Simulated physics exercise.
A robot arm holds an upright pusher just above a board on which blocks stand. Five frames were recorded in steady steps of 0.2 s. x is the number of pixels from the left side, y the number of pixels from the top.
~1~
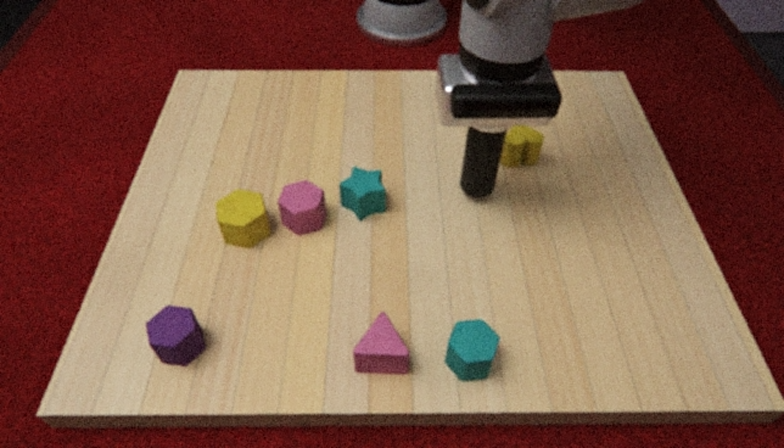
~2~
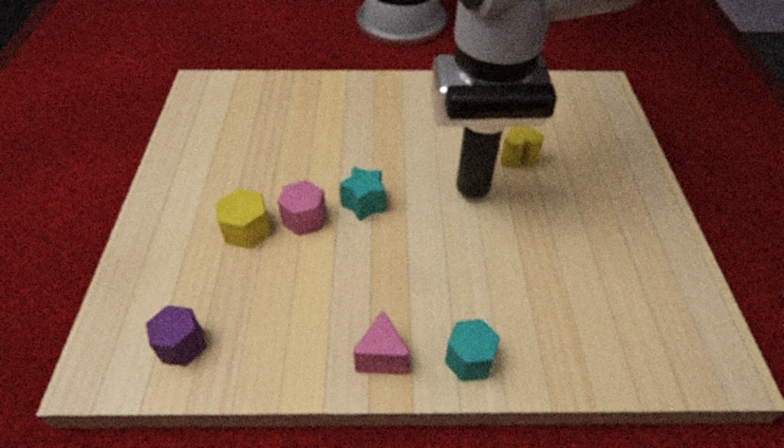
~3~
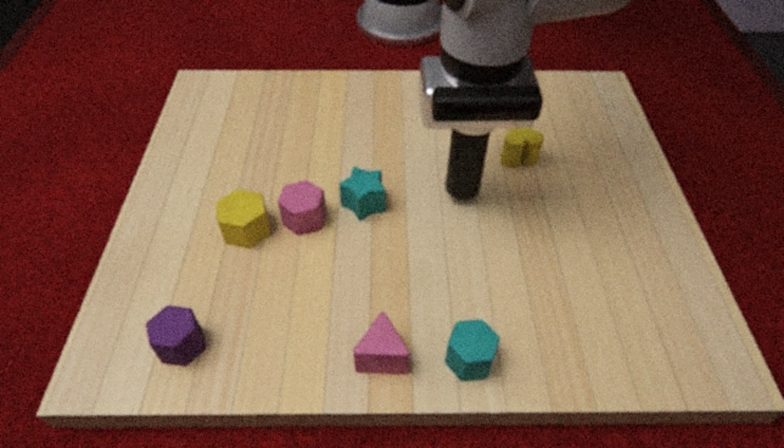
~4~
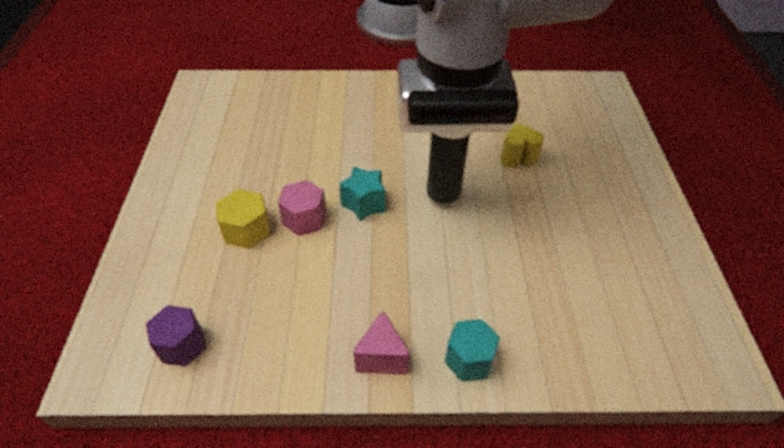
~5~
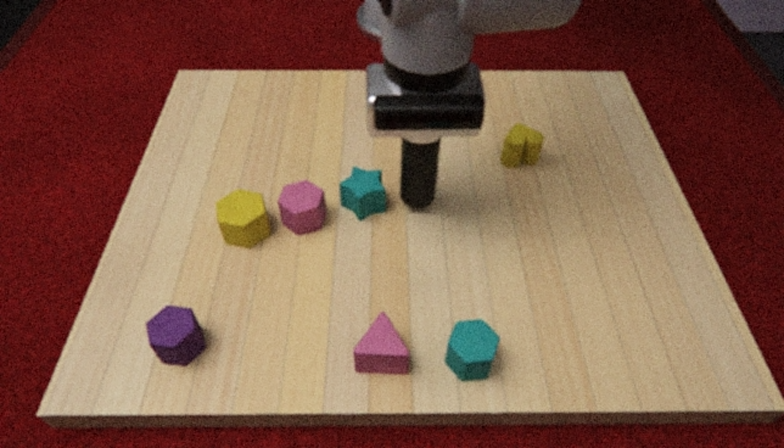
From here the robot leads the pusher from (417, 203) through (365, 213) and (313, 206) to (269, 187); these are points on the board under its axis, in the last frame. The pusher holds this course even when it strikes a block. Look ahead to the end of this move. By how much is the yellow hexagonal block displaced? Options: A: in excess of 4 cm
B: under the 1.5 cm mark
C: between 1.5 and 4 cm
C (between 1.5 and 4 cm)
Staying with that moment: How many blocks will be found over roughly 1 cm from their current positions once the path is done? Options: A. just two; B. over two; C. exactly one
My pick is B.
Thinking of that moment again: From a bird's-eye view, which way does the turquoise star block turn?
From the top, the block rotates clockwise.
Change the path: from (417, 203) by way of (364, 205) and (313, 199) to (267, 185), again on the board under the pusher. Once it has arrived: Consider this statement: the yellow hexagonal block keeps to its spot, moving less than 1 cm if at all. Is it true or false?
That claim is false.
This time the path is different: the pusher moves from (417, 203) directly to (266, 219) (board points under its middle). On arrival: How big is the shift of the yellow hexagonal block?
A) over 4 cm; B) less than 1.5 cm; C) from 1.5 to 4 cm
A - over 4 cm.
What follows on the original path. One third of the way, pusher at (364, 206); pink hexagonal block at (291, 196); turquoise star block at (331, 180), turned 30° clockwise.
Two thirds of the way, pusher at (311, 198); yellow hexagonal block at (224, 211), turned 15° anticlockwise; pink hexagonal block at (263, 189), turned 50° anticlockwise; turquoise star block at (292, 162), turned 65° clockwise.
At the end, pusher at (267, 179); yellow hexagonal block at (212, 214), turned 50° anticlockwise; pink hexagonal block at (228, 181), turned 95° anticlockwise; turquoise star block at (266, 141), turned 95° clockwise.
